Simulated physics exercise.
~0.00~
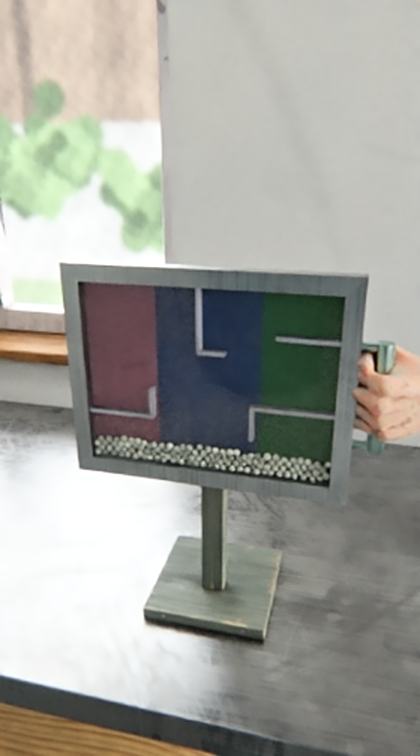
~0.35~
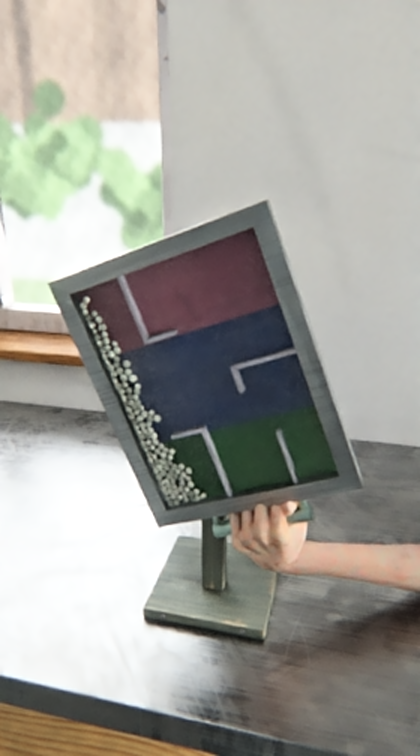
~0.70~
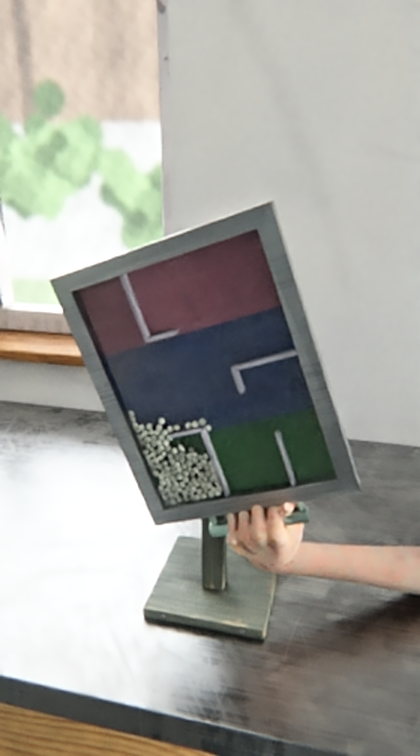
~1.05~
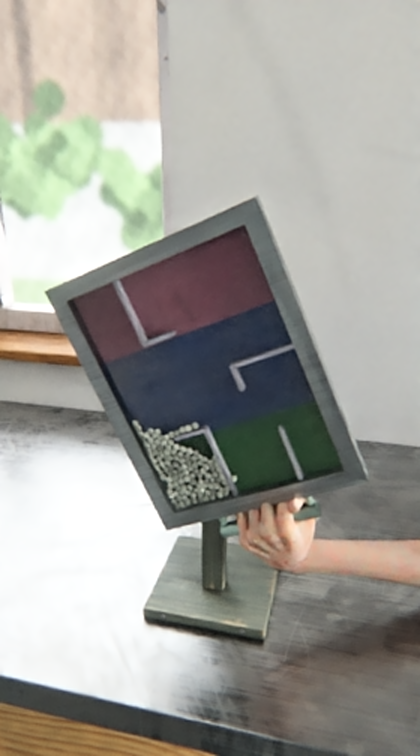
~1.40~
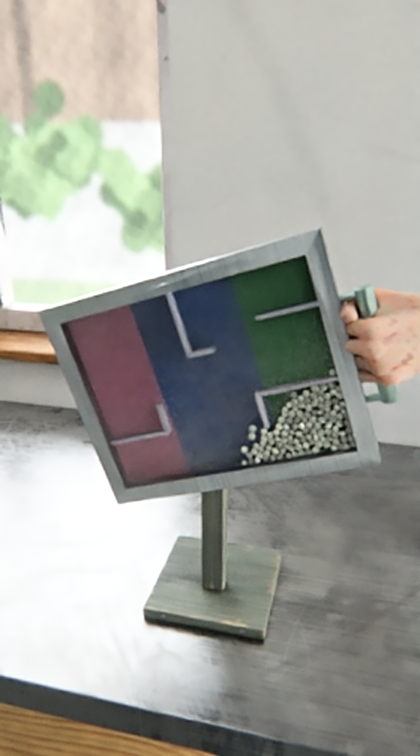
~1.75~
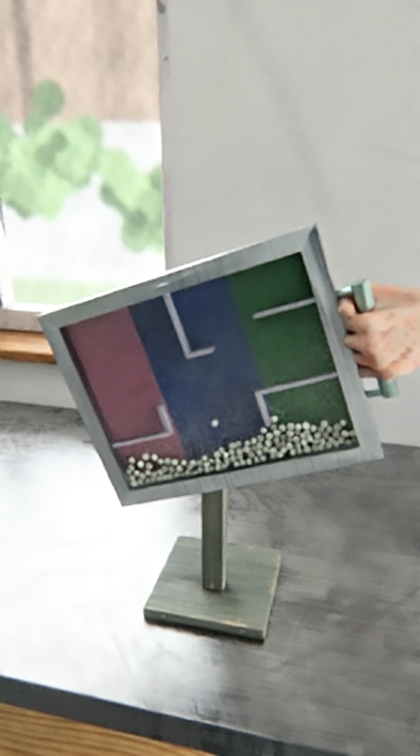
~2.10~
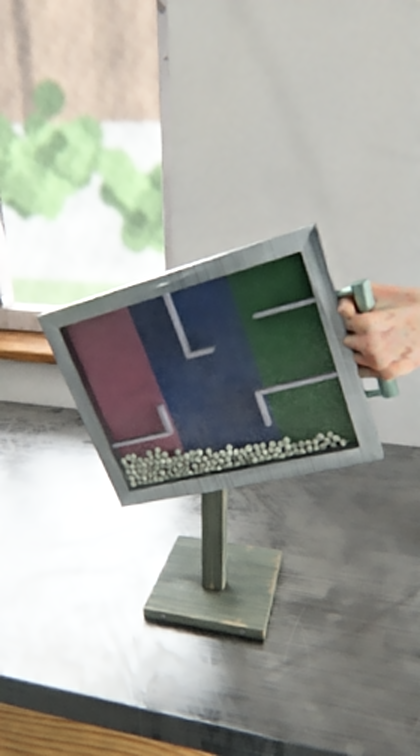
On a dark counter, a hand turns a framed box and white balls settle lower left.
